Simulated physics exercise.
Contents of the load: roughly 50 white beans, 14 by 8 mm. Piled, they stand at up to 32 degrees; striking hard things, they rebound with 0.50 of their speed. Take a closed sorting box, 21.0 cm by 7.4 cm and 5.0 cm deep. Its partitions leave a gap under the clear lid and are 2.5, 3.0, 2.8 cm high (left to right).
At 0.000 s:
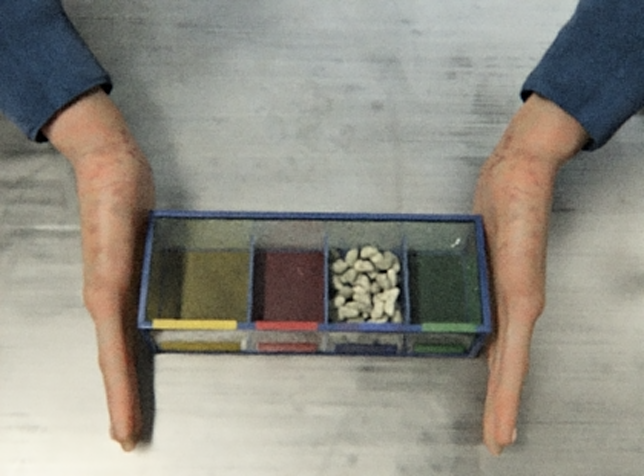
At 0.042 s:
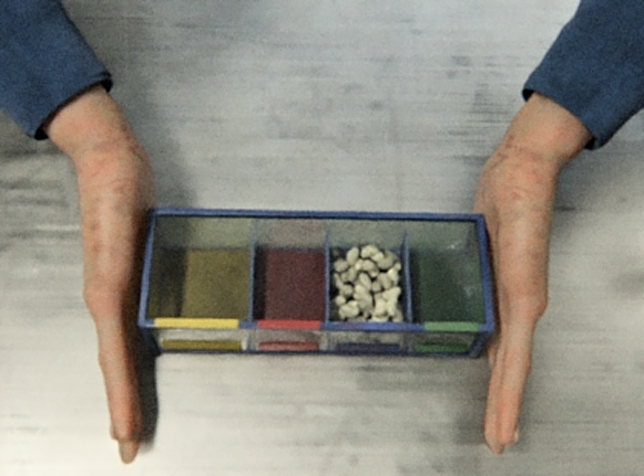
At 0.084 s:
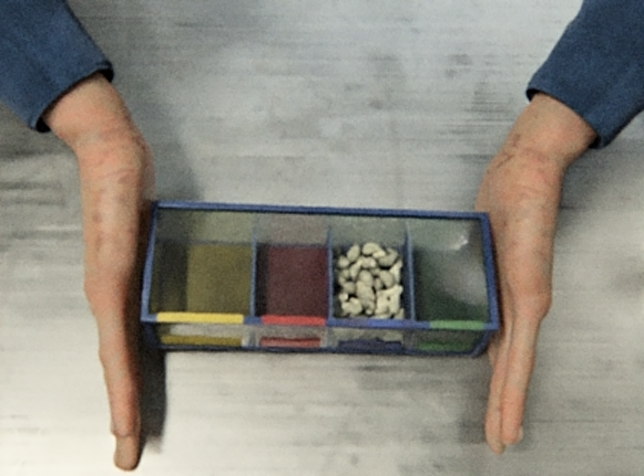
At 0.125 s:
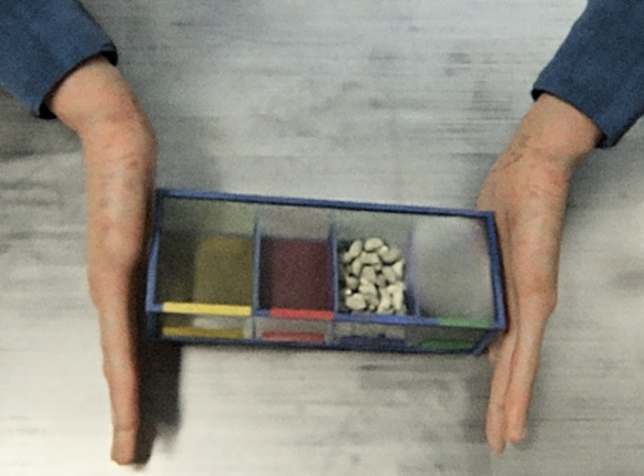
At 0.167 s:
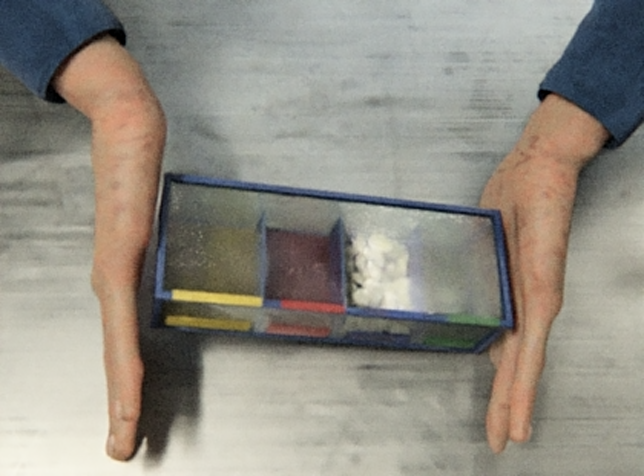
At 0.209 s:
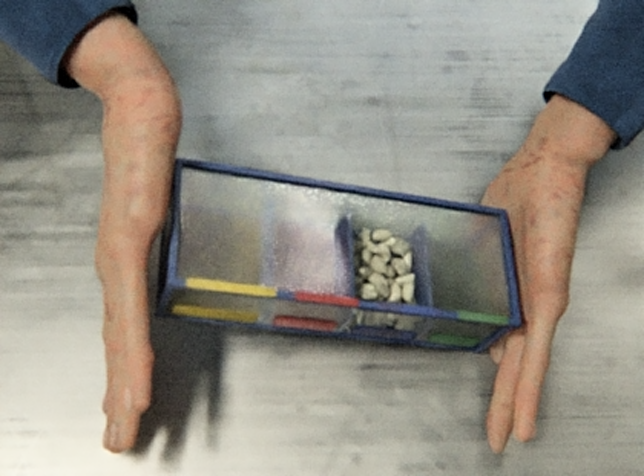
Two hands tilting a clear-lidded sorting box, raising its left end while white beans stay in the blue compartment.
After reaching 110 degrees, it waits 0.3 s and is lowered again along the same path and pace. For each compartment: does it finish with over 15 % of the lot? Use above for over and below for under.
Verdicts: Red below, blue below, green above, yellow below.
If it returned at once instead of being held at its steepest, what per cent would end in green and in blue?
That would leave green with 100 percent and blue with 0 percent.
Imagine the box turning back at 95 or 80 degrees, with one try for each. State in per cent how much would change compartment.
About 70 and 30 per cent.
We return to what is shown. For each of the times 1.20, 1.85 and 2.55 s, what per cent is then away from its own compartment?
Estimates: 95 / 100 / 100.
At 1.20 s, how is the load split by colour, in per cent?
Red 0; blue 5; green 95; yellow 0.
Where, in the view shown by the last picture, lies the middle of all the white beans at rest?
Around (447, 289).
After 1.20 s, tilt 110 degrees; blue 5 %, green 95 %.
After 1.85 s, tilt 58 degrees; green 100 %.
Then, at 2.55 s, tilt 0 degrees; green 100 %.
In the end, at 2.8 s, red 0 %, blue 0 %, green 100 %, yellow 0 %.
